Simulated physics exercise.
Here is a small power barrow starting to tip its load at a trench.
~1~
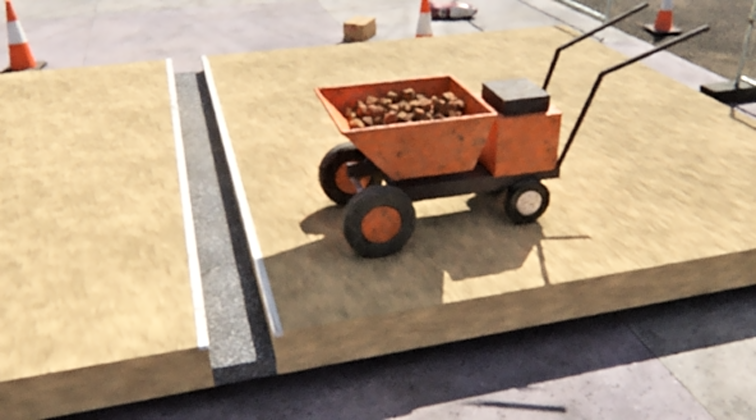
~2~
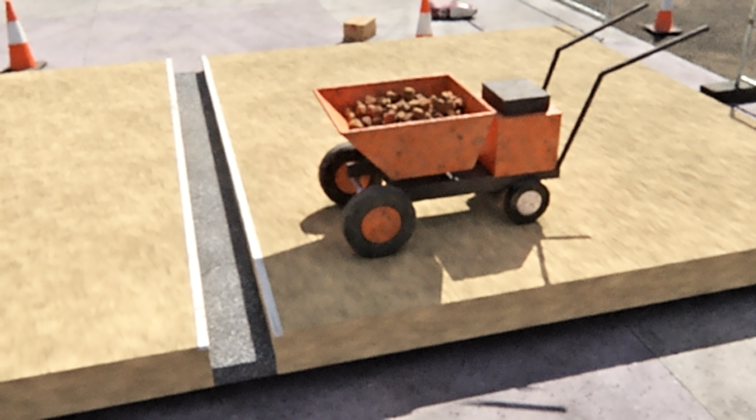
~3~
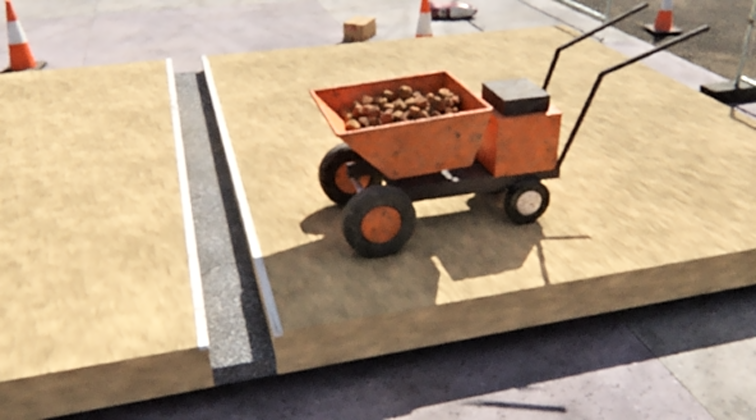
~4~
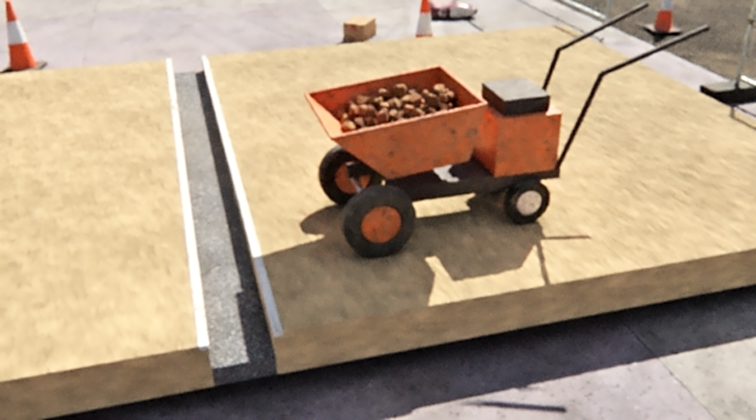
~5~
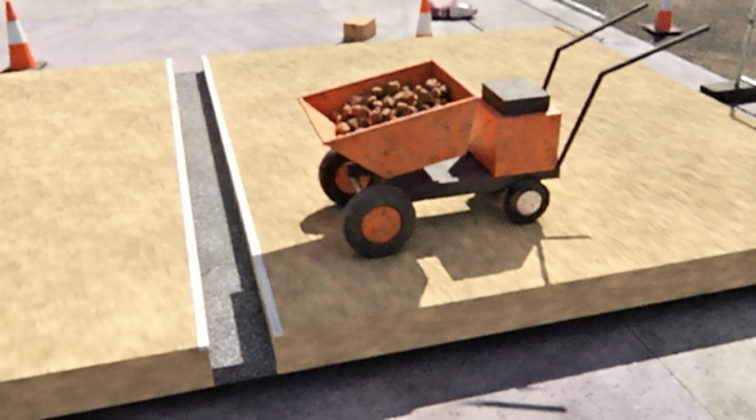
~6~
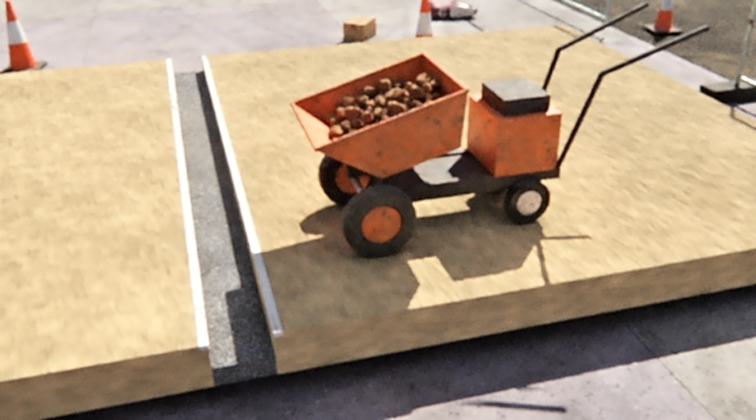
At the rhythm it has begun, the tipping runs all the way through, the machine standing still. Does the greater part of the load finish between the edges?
Yes.
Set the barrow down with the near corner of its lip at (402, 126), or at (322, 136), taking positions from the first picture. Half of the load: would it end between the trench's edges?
The first try ends with the lesser portion between the edges, the second with the greater portion.
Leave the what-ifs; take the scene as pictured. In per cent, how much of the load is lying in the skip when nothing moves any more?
15 in a hundred, roughly.
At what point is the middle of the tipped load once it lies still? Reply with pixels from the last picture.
About (225, 255).
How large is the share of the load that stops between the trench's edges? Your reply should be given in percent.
I'd put it at some 70 per cent.
Just after the last frame, skip tipped steeply; every one in the skip.
A moment on, skip tipped right over; roughly two thirds in the skip; about a tenth short of the trench; roughly a third in or heaped over the trench; just a few falling.
Further on, skip tipped right over; about a tenth in the skip; about a tenth short of the trench; roughly two thirds in or heaped over the trench; about a tenth beyond it.
When it is over, skip tipped right over; about a tenth in the skip; about a tenth short of the trench; roughly two thirds in or heaped over the trench; about a tenth beyond it.
